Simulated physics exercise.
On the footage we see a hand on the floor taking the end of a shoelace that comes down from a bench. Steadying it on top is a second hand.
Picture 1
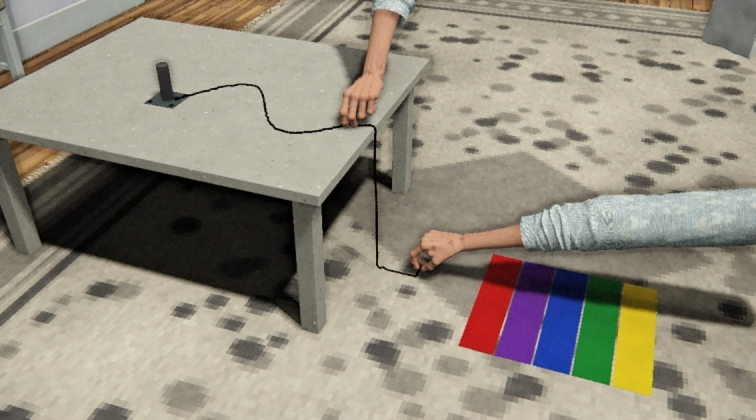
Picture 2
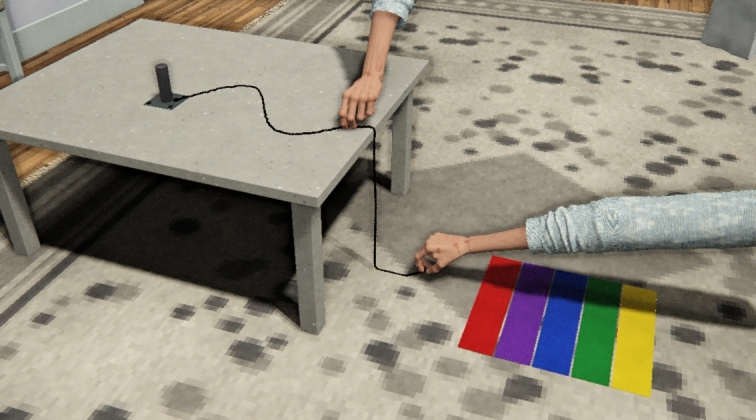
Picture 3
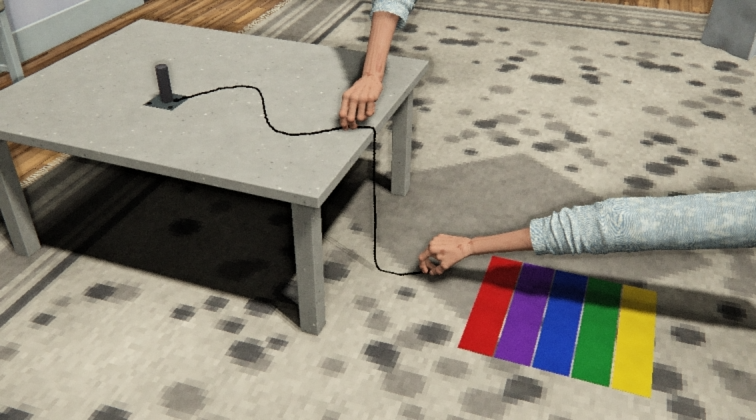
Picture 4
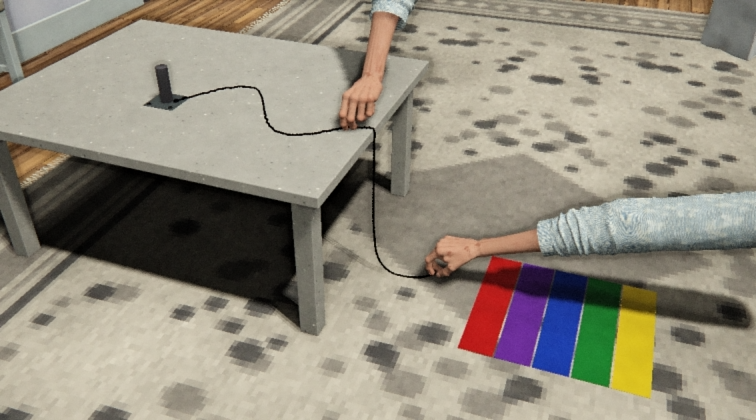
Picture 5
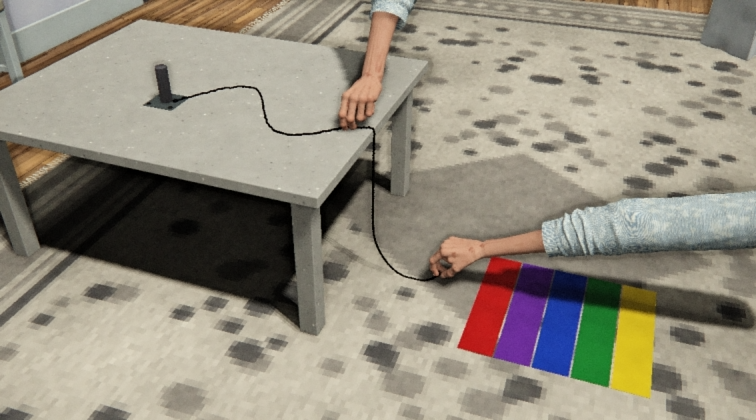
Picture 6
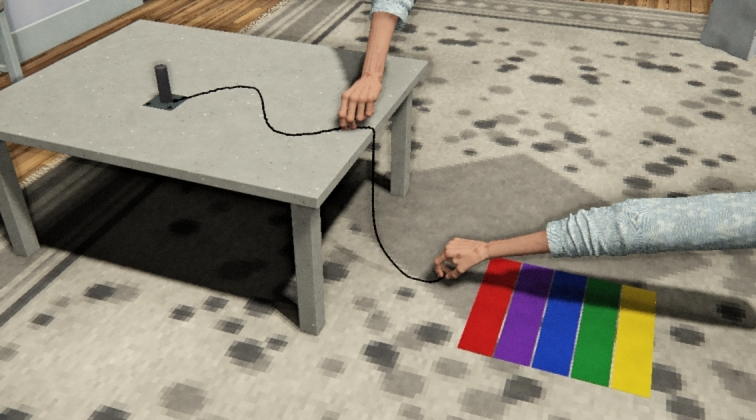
The video shows a dark cord running from a small post across a gray table and over its edge, one hand resting on it, while a lower hand slowly draws its end slightly right toward colored stripes on the floor.
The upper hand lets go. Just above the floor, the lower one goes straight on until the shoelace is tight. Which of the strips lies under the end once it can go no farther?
The yellow one.
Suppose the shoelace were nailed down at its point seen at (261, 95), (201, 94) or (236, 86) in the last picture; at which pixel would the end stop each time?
They end up at (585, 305), (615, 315) and (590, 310).
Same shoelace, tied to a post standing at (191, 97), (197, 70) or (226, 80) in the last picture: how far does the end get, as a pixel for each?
In order, the pixels are (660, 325), (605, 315) and (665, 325).
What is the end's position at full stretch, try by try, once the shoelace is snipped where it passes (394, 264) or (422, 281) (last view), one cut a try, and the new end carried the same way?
It would be at (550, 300) in the first case and at (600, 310) in the second.
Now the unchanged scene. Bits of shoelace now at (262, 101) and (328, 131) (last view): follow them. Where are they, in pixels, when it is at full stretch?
Roughly (292, 118) for the first and (408, 157) for the second.
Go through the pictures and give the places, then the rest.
The first frame shows end (420, 267); red (482, 331); purple (518, 341); blue (555, 350); green (594, 360); yellow (634, 370).
The second frame shows end (425, 270); shoelace through (208, 92) (262, 97) (281, 132) (362, 127) (375, 192) (375, 256).
The third frame shows end (429, 271).
The fourth frame shows end (435, 273); shoelace through (208, 93) (262, 98) (281, 133) (362, 128) (373, 193) (378, 257).
The fifth frame shows end (440, 274).
The sixth frame shows end (444, 275); shoelace through (207, 93) (262, 98) (281, 133) (361, 128) (373, 193) (388, 257).
Soon after, end near (561, 302); over blue.
After that, end near (607, 313); over green.
At the stop, end near (637, 320); over yellow. The end stops over the yellow strip.
